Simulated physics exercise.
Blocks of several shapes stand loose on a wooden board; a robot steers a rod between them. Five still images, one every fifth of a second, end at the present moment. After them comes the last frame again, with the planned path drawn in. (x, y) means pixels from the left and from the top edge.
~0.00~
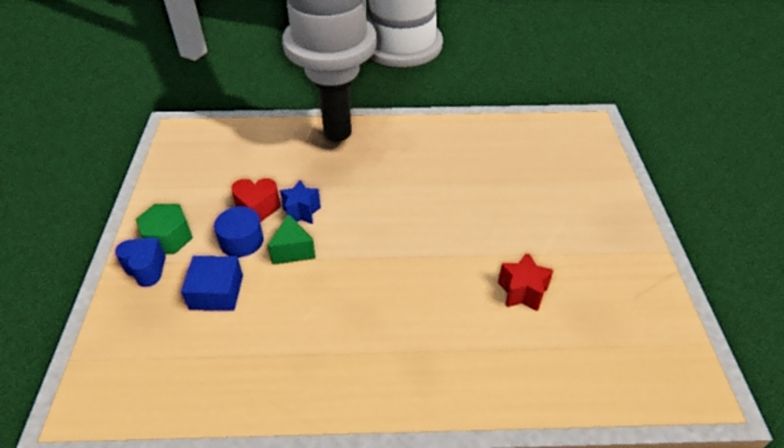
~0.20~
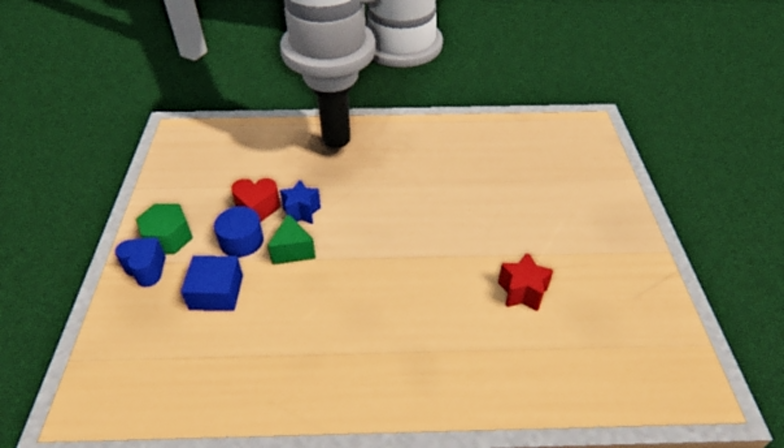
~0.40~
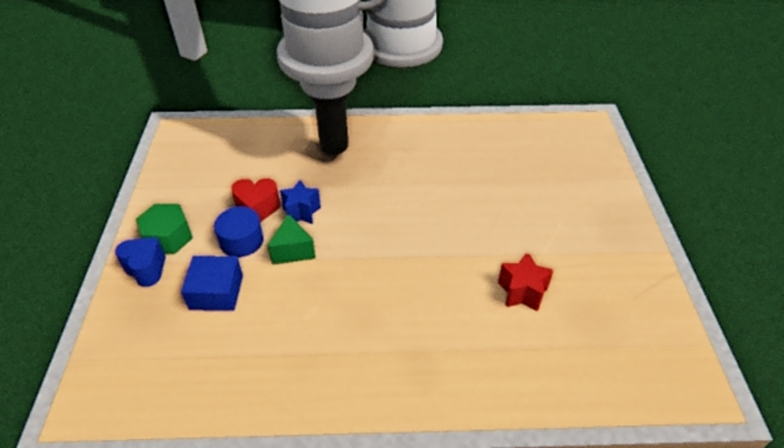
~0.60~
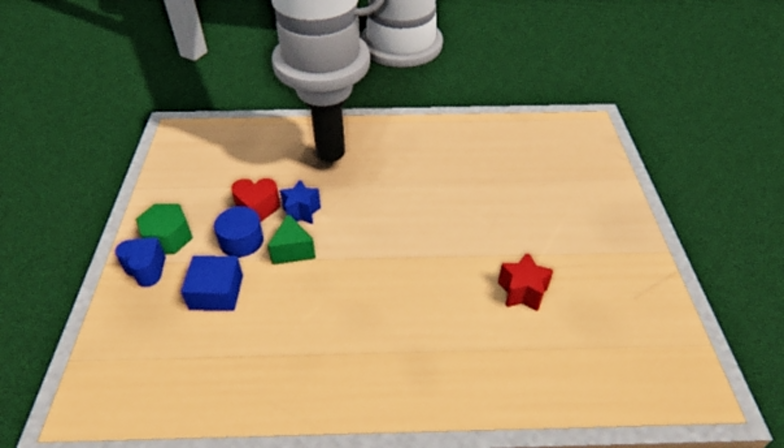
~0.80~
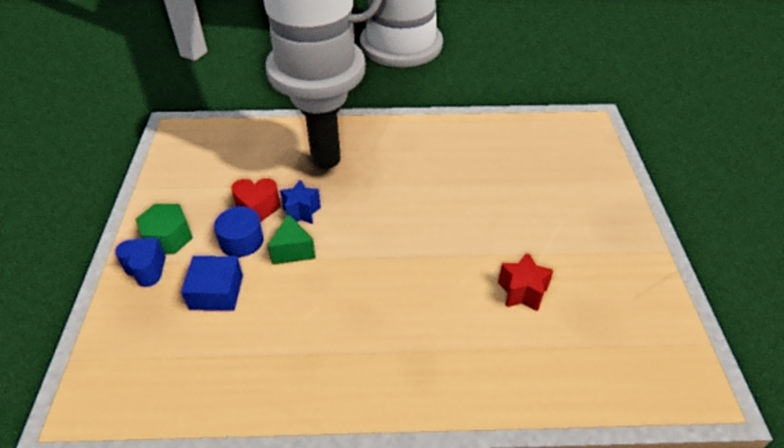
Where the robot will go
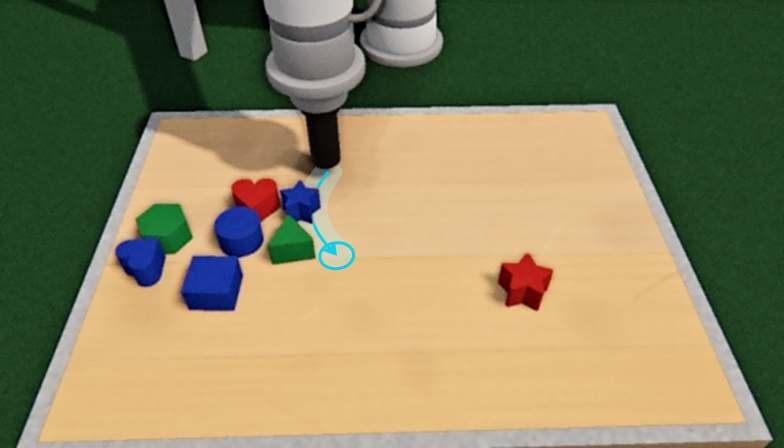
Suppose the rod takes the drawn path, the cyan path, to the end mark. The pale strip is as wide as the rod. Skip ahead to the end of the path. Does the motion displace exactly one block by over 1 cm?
The answer is no.
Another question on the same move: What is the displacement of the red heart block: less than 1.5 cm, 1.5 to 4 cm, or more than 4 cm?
It ends under 1.5 cm away.
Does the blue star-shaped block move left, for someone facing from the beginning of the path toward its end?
It seems not.
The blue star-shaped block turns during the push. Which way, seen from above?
From the top, the block rotates clockwise.
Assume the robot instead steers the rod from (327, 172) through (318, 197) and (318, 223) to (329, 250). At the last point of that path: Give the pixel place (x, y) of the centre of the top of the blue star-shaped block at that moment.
So, by the moment the path ends, you'll find the top centre of the blue star-shaped block at (287, 214).
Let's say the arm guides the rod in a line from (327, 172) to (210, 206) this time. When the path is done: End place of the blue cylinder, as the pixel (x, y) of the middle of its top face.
In the picture, it is at (232, 239).
The drawn path runs from (327, 172) through (313, 199) and (316, 228) to (337, 255).
On the path given first. One third of the way, rod (311, 188); blue star-shaped block (294, 199).
Two thirds of the way, rod (314, 217); green triangle (283, 245), turned 40° anticlockwise; blue star-shaped block (283, 217), turned 35° clockwise.
At the end, rod (335, 244); red heart block not moved; green triangle (282, 245), turned 45° anticlockwise; blue star-shaped block (284, 218), turned 50° clockwise.
